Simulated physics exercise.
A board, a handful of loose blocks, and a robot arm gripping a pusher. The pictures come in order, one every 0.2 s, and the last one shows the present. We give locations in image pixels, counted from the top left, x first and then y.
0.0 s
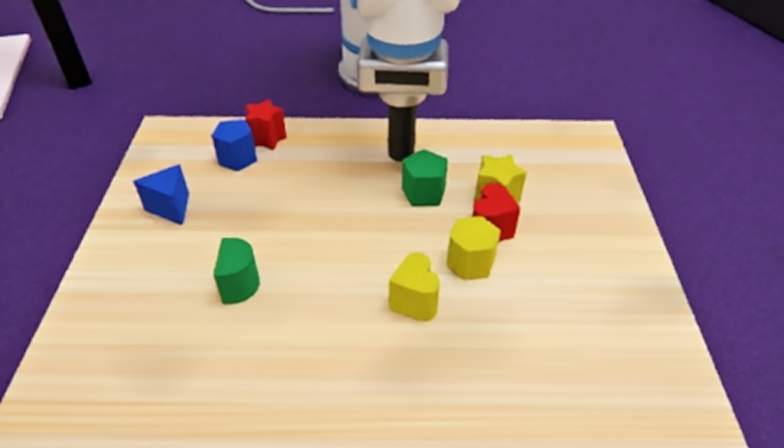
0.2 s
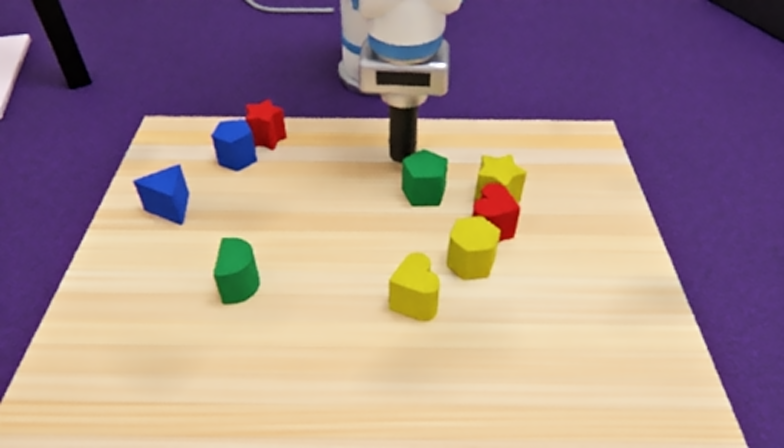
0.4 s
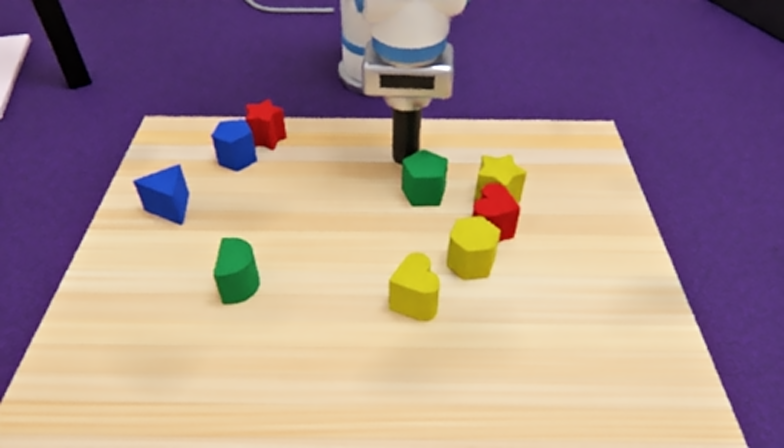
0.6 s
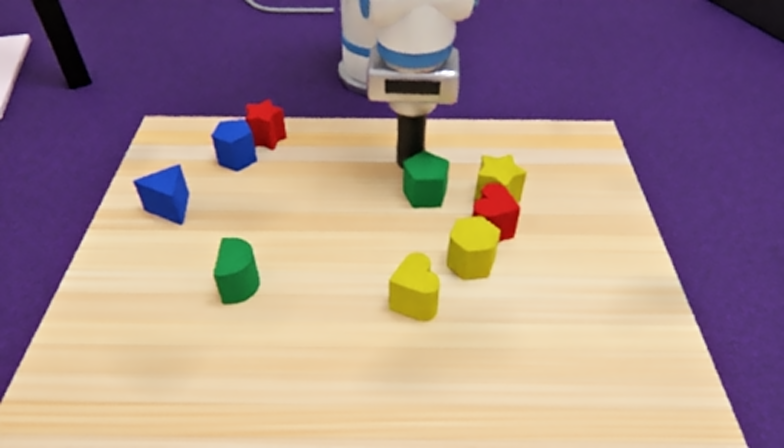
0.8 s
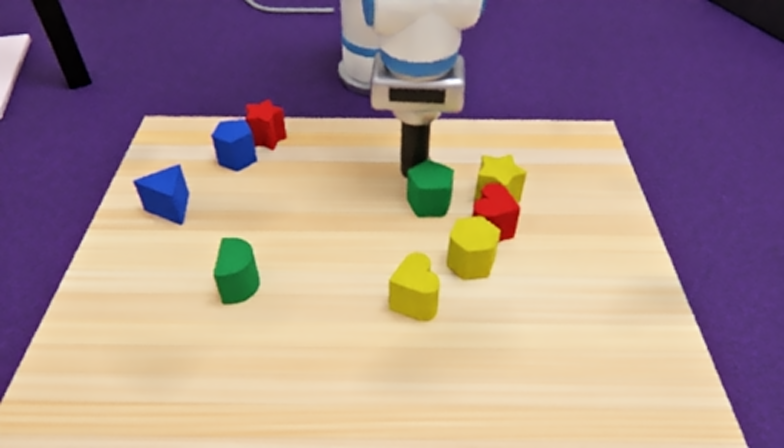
The robot arm's black pusher moves slightly toward the viewer and nudges the green pentagon forward.
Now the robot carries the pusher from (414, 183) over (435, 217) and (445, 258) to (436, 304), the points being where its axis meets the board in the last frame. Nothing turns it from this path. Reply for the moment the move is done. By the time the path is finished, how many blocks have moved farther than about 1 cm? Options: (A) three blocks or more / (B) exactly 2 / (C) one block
A
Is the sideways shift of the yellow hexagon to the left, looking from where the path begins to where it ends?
I'd say yes.
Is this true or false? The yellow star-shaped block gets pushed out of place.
This is false.
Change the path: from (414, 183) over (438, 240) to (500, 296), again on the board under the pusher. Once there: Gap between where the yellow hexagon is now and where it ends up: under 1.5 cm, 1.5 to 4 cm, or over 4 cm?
The answer will be the long band, over 4 cm.
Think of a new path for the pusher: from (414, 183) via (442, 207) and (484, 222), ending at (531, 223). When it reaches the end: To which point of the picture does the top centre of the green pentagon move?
It comes to (458, 212).
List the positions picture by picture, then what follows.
The first picture shows tip of the pusher (401, 154), middles of tops, yellow heart (416, 273), green pentagon (426, 164), yellow hexagon (475, 233), red heart (496, 200), yellow star-shaped block (501, 167).
The second picture shows pusher (403, 155), nothing pushed.
The third picture shows pusher (406, 158), nothing pushed.
The fourth picture shows pusher (410, 163), green pentagon (427, 165).
The fifth picture shows pusher (414, 172), yellow heart (416, 273), green pentagon (432, 174), yellow hexagon (475, 233), red heart (496, 200), yellow star-shaped block (501, 167).
The first path, step by step. One third of the way, pusher (437, 207); green pentagon (454, 213); yellow hexagon (483, 244); red heart (499, 202), turned 15° anticlockwise.
Two thirds of the way, pusher (446, 247); green pentagon (463, 256), turned 15° clockwise; yellow hexagon (506, 280), turned 60° anticlockwise; red heart (499, 202), turned 15° anticlockwise.
At the end, pusher (437, 293); yellow heart (405, 284); green pentagon (471, 302), turned 25° anticlockwise; yellow hexagon (520, 292), turned 80° anticlockwise; red heart (499, 202), turned 15° anticlockwise; yellow star-shaped block unmoved.
